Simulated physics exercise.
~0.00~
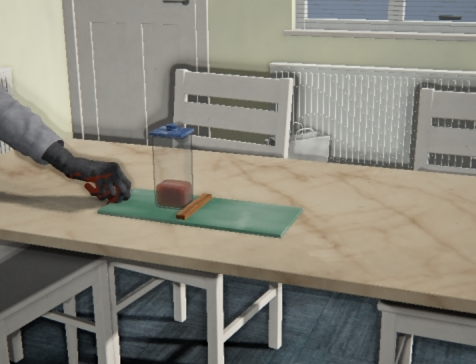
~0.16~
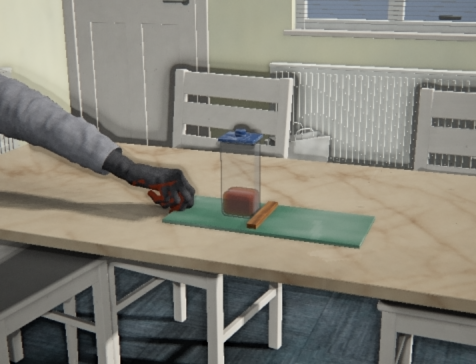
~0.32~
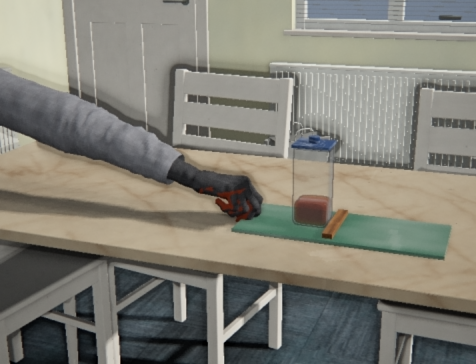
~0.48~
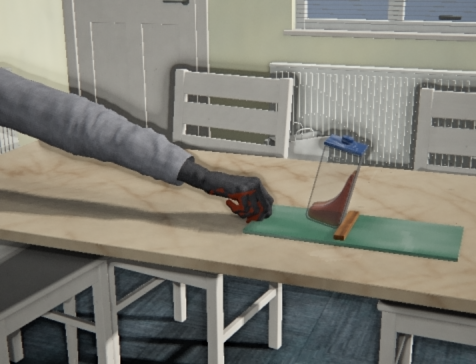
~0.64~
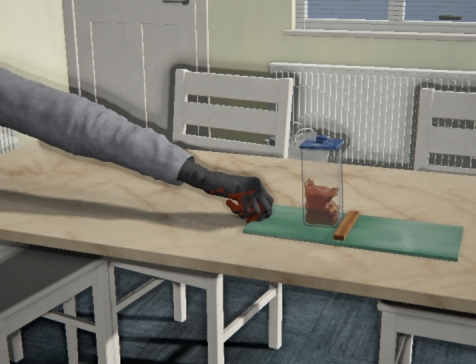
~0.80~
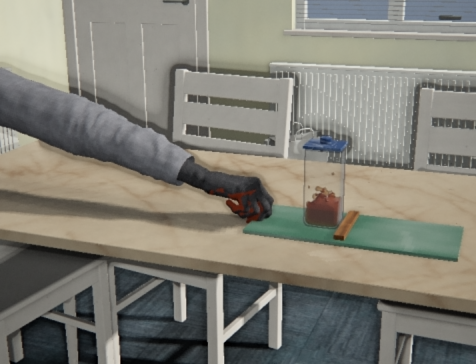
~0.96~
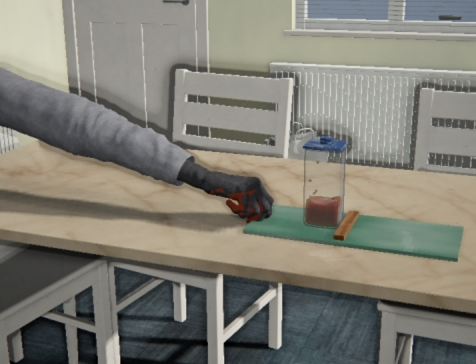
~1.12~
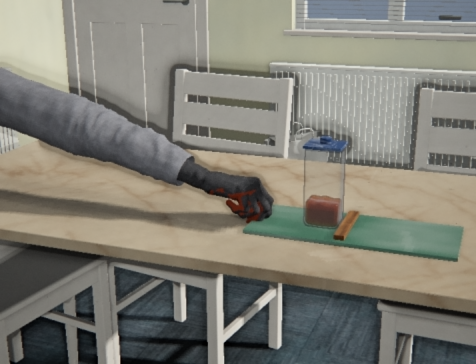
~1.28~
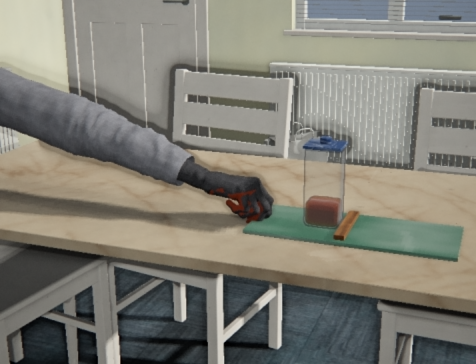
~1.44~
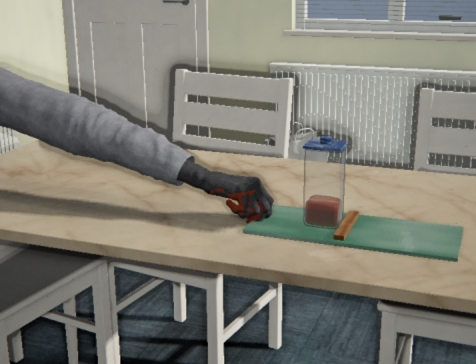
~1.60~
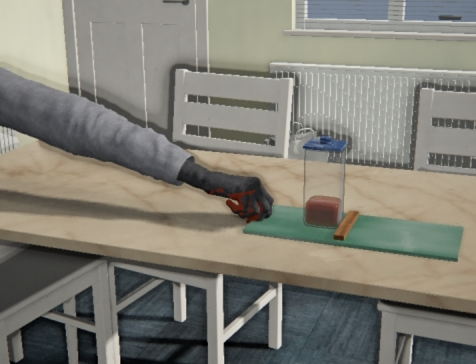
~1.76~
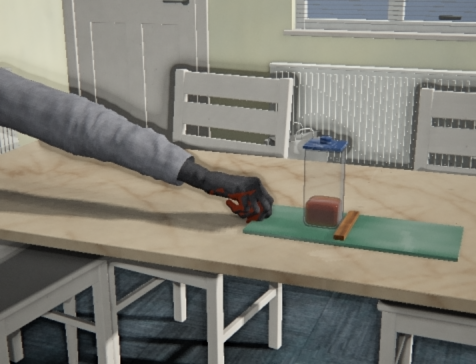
A green board carrying a clear, blue-capped square bottle partly filled with reddish-brown liquid glides right across a pale wooden table, seen from slightly above in a room with white chairs, a grey door and a radiator. A dark-gloved hand in a grey sleeve stays at its left end, and an orange strip lies across it just right of the bottle. The board stops abruptly, and the bottle tips right towards the strip, its liquid surging up one side. It rocks back upright, the liquid splashing, then settling. Finally, bottle, board and hand are still.
